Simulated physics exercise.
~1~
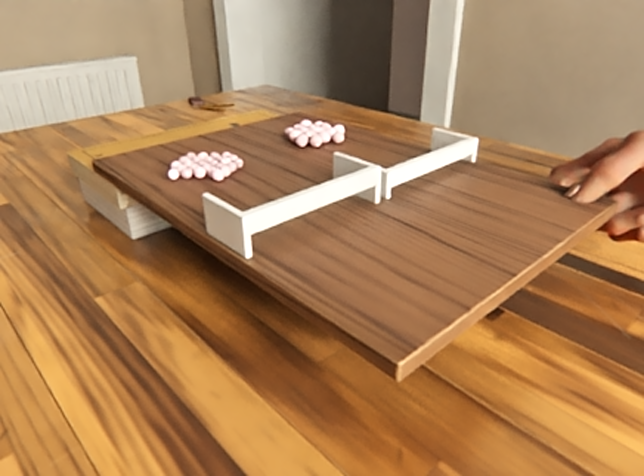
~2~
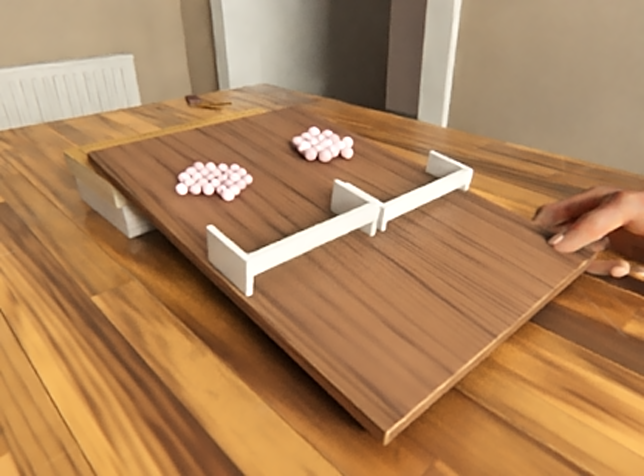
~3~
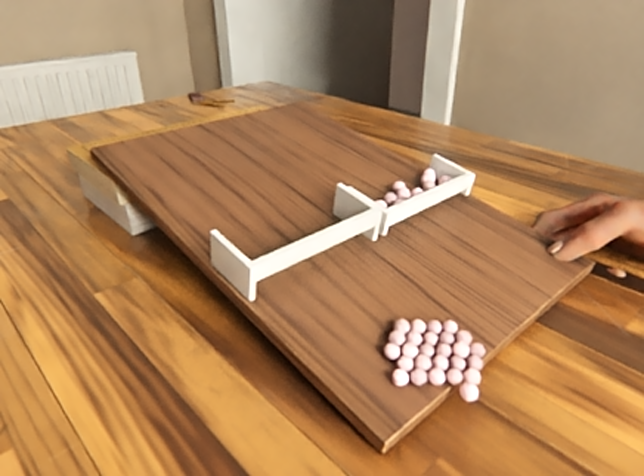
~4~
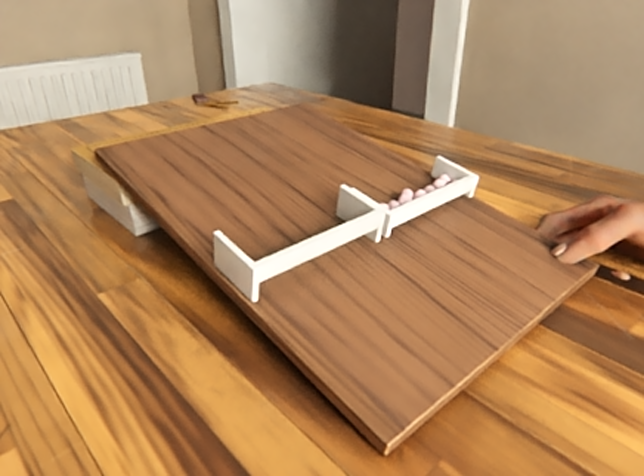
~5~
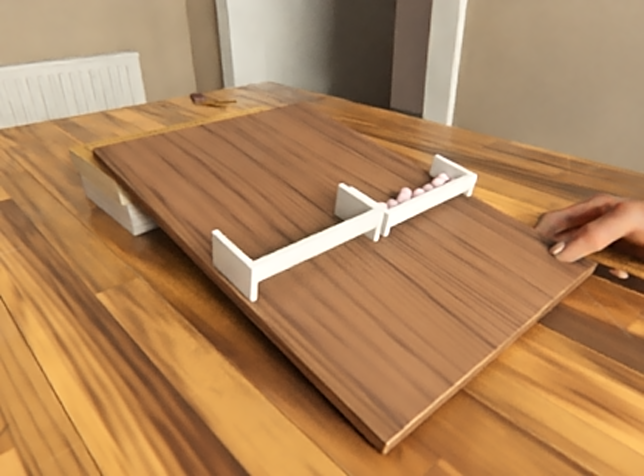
Pink balls roll down a tilting board, one group passing under its bar, the other stopping.
